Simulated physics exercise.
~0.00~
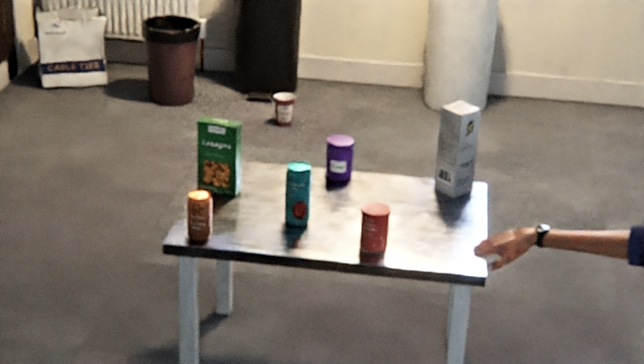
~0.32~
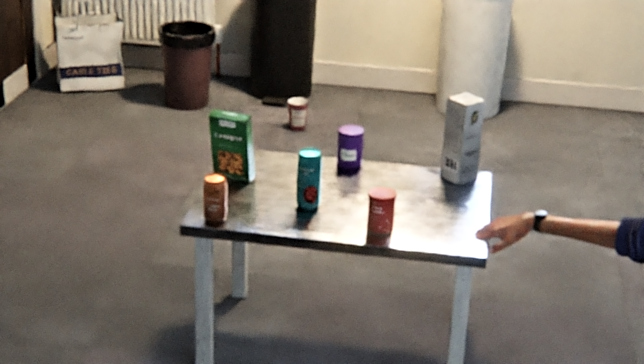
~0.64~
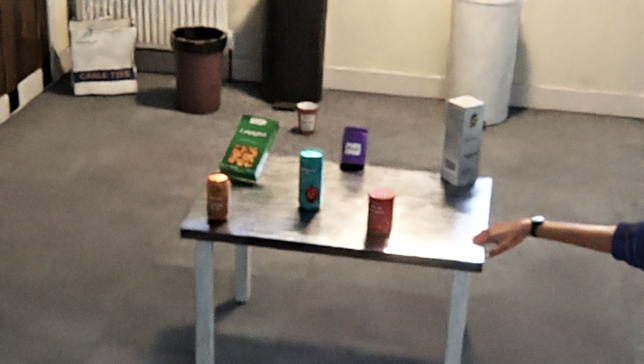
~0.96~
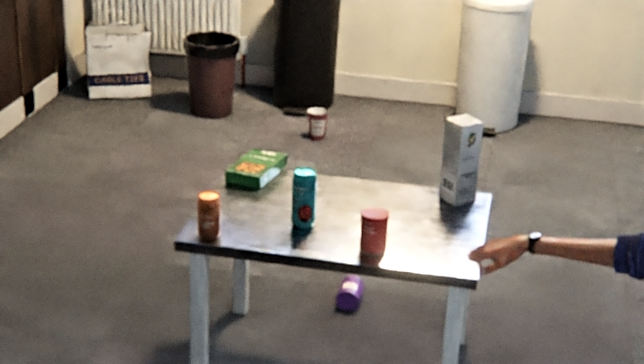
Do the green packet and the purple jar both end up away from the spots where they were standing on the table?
Yes, both leave their spots. The green packet ends up on its side on the tabletop, and the purple jar ends up on the floor.
